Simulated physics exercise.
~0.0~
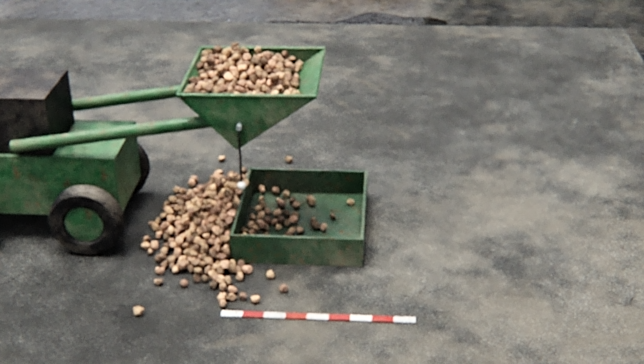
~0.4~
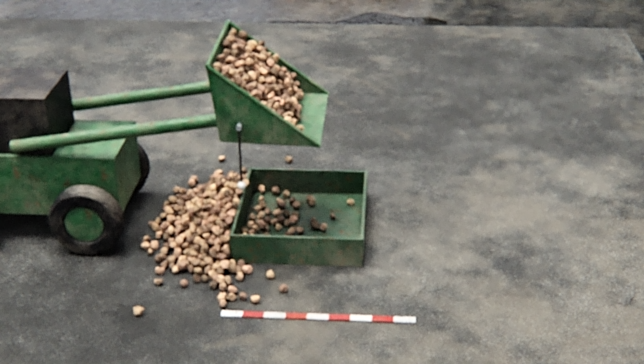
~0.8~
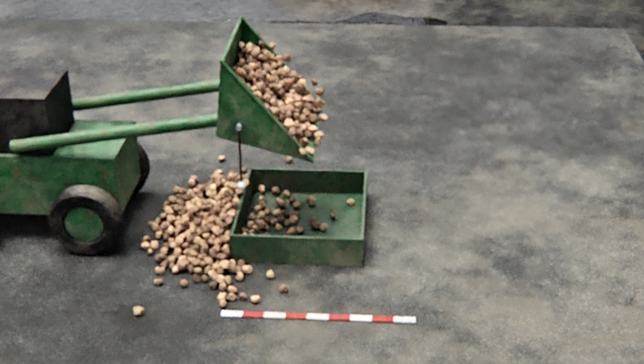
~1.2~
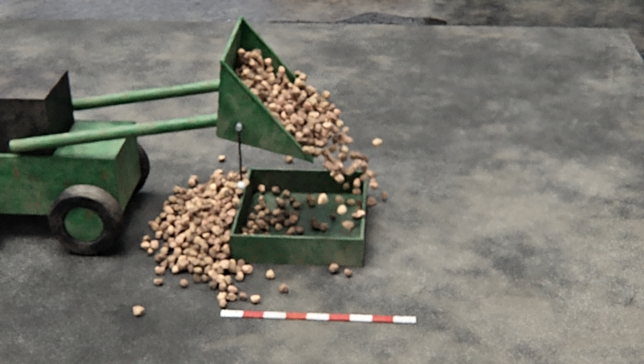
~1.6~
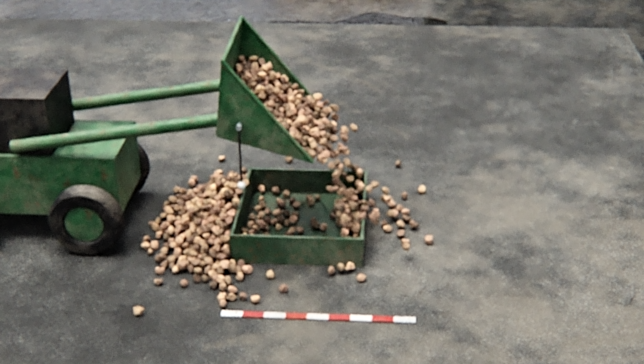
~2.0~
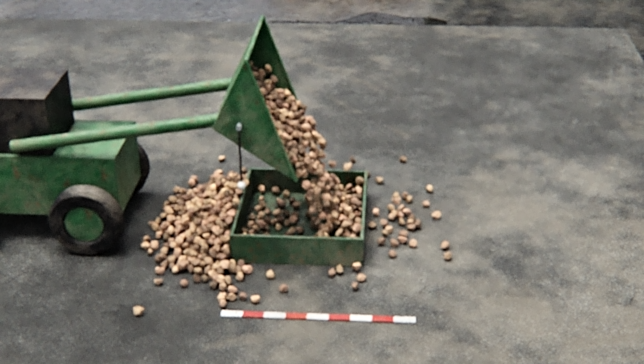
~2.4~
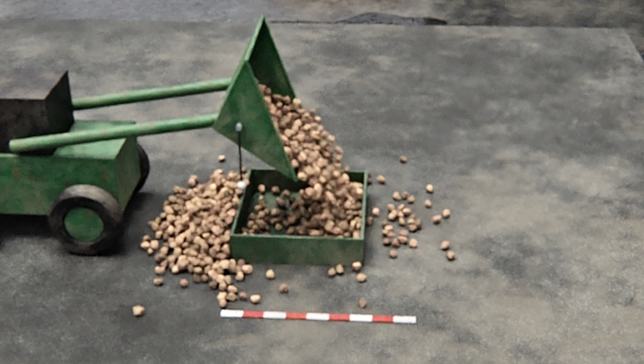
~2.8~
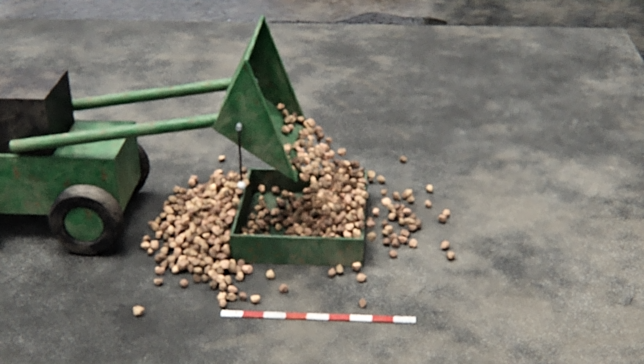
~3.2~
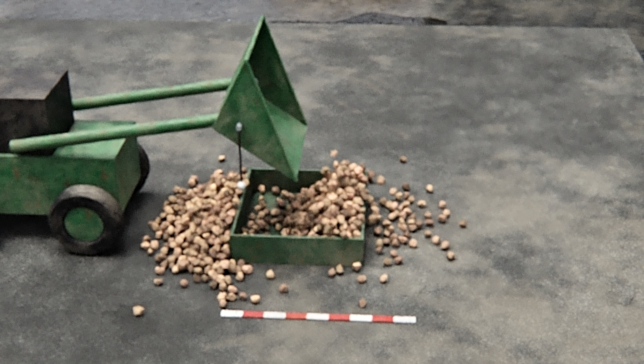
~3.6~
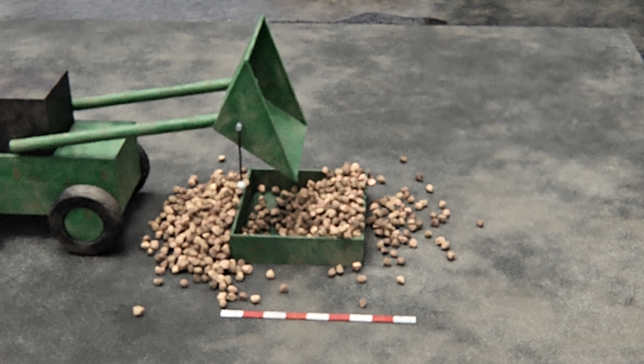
The green bucket of a small loader, heaped with brown stones, tips forward, pauses, then tips further, pouring them into a green bin beside an earlier pile. Some scatter over the right side, and the bucket ends empty and steeply tilted above the well-filled bin.
